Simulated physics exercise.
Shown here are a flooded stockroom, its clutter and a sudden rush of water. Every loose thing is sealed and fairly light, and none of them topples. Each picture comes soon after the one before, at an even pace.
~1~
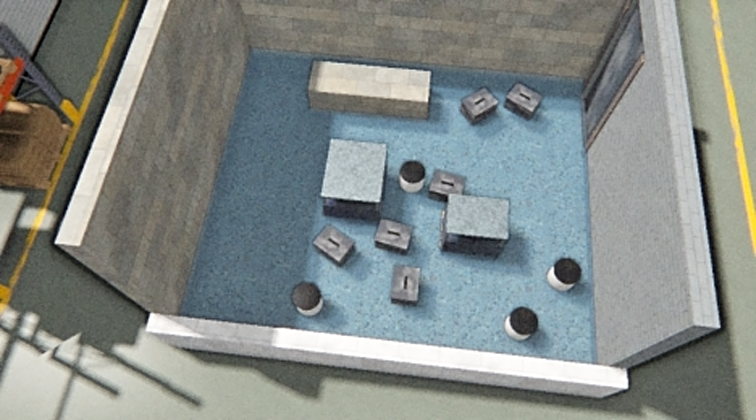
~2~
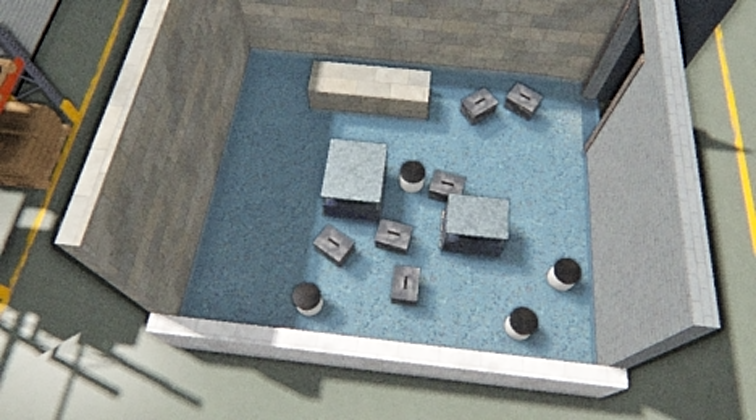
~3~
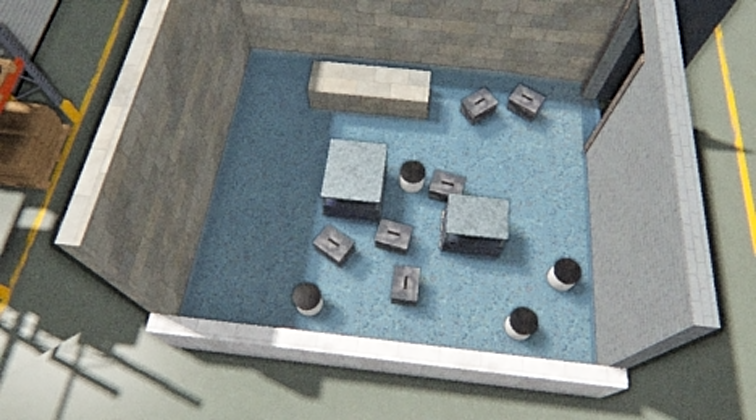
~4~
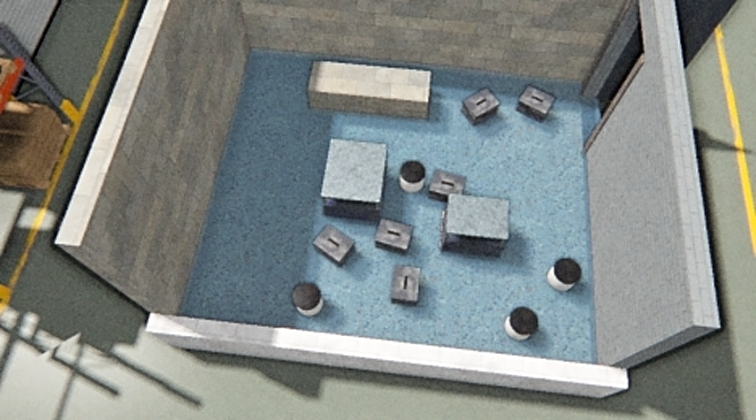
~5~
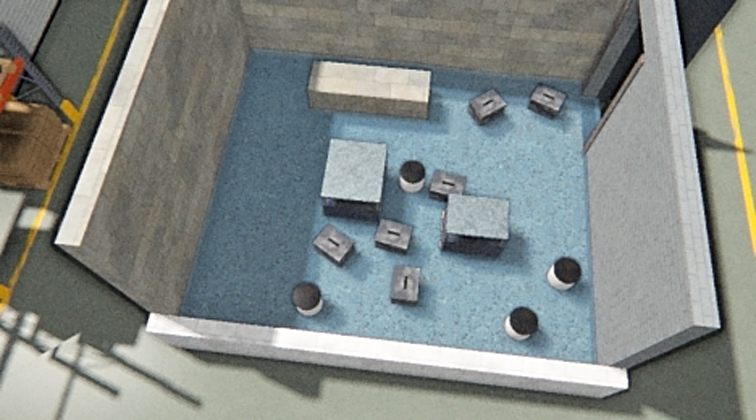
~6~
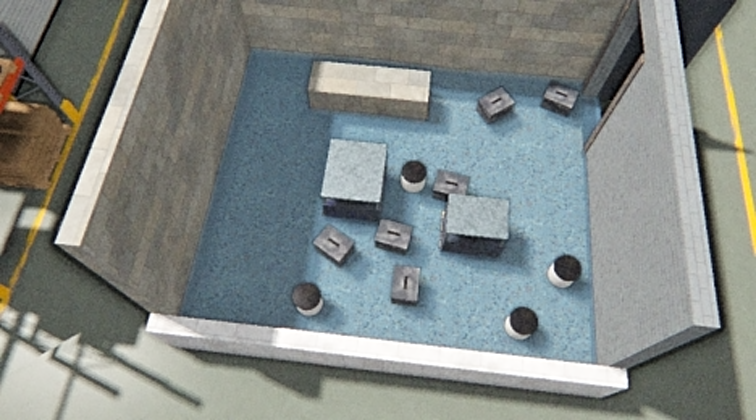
At the start, grey totes, dark-topped drums and larger blocks sit scattered across a walled room with a blue, flooded floor. A dark opening then appears in the right wall, and the far-right tote drifts slowly right, followed slightly by its neighbour, while the rest stay nearly still.
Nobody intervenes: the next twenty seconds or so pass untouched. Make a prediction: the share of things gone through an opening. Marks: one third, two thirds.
The fraction is going to land in the middle band.
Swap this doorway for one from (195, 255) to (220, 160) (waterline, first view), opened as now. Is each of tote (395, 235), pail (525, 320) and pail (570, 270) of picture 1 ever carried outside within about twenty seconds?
In the order given, it's escaped, remains behind, remains behind.
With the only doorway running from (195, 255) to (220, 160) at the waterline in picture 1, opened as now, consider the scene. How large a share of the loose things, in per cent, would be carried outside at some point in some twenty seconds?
I'd call it 50 per cent.
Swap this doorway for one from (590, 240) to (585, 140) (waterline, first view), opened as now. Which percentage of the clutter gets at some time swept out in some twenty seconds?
About 90 percent, I'd say.
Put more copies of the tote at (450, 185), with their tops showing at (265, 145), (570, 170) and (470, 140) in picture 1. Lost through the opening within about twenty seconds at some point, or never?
Copy one never leaves, copy two leaves the room, copy three leaves the room.
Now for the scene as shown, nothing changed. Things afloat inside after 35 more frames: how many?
The tally stands at 5.
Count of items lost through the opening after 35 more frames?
That comes to 5.
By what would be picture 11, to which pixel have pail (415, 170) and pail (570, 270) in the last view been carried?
(438, 159) and (571, 240), about.
A moment on, 1 of 10 are out; 9 afloat.
Next, 2 of 10 are out; 8 afloat.
Later, 5 of 10 are out; 5 afloat.
In the end, 5 of 10 are out; 5 afloat.
